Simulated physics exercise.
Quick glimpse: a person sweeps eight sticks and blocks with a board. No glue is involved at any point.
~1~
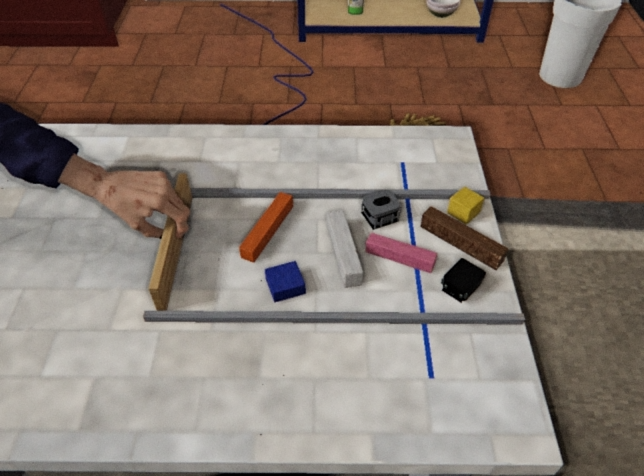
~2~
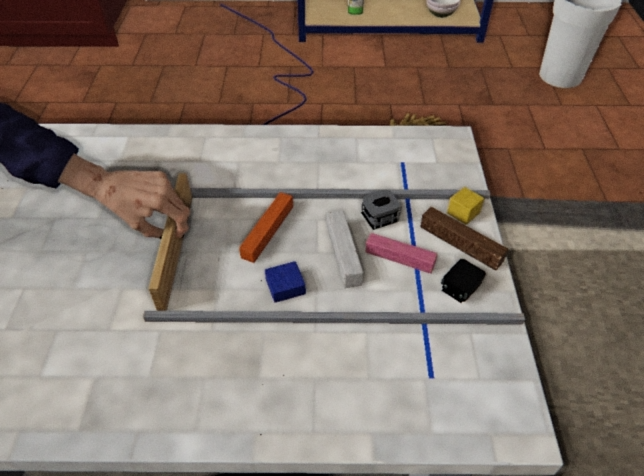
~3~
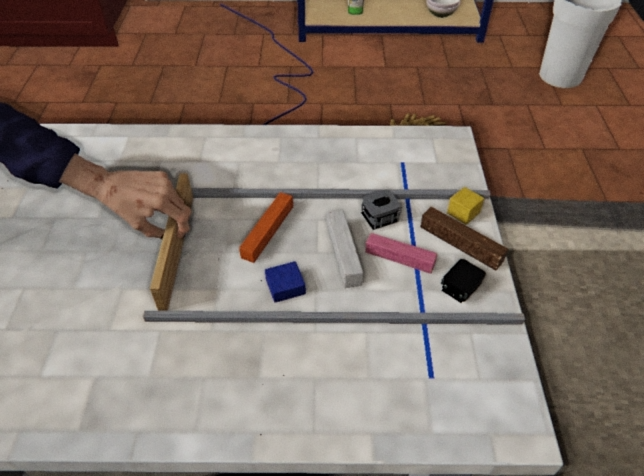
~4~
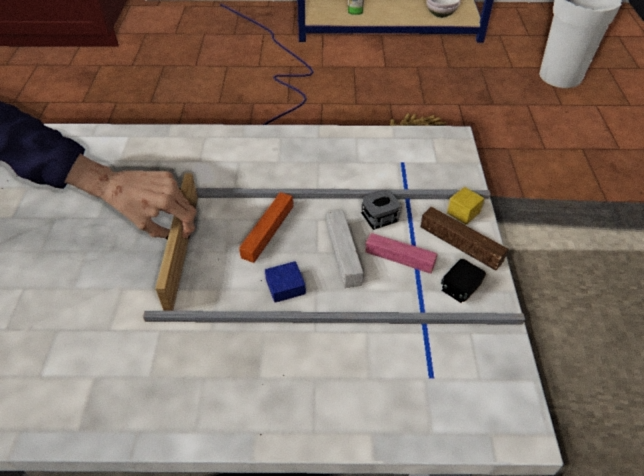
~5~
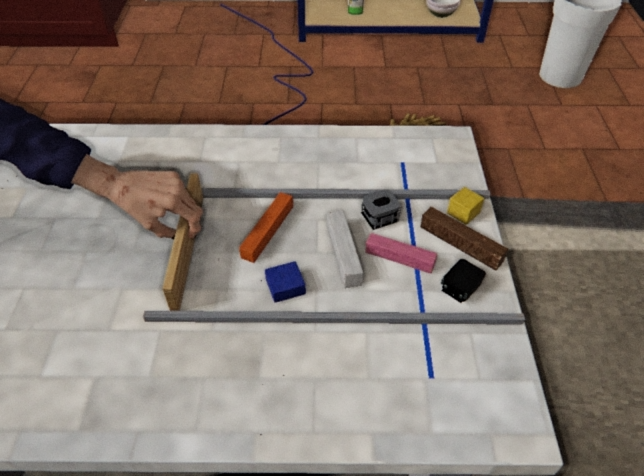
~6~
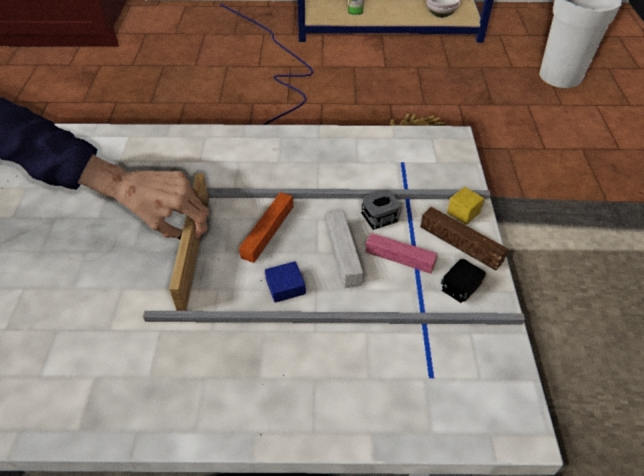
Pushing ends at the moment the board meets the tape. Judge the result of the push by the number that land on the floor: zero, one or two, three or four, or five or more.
Looks like not a single one goes over the edge.
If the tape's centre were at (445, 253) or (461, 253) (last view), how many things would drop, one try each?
Respectively 2 and 4.
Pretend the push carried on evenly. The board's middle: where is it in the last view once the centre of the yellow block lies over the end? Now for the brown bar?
Yellow block: (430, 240); brown bar: (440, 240).
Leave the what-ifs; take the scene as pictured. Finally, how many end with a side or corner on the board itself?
Contact count: 2.
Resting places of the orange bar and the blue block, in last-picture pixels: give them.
The orange bar stops around (420, 227); the blue block around (437, 287).
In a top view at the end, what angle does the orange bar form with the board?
I'd estimate about 0 degrees.
Soon after, none off yet; yellow block at rest near (465, 206); brown bar at rest near (462, 238); black case at rest near (463, 281).
At rest, the number that fall off is zero.
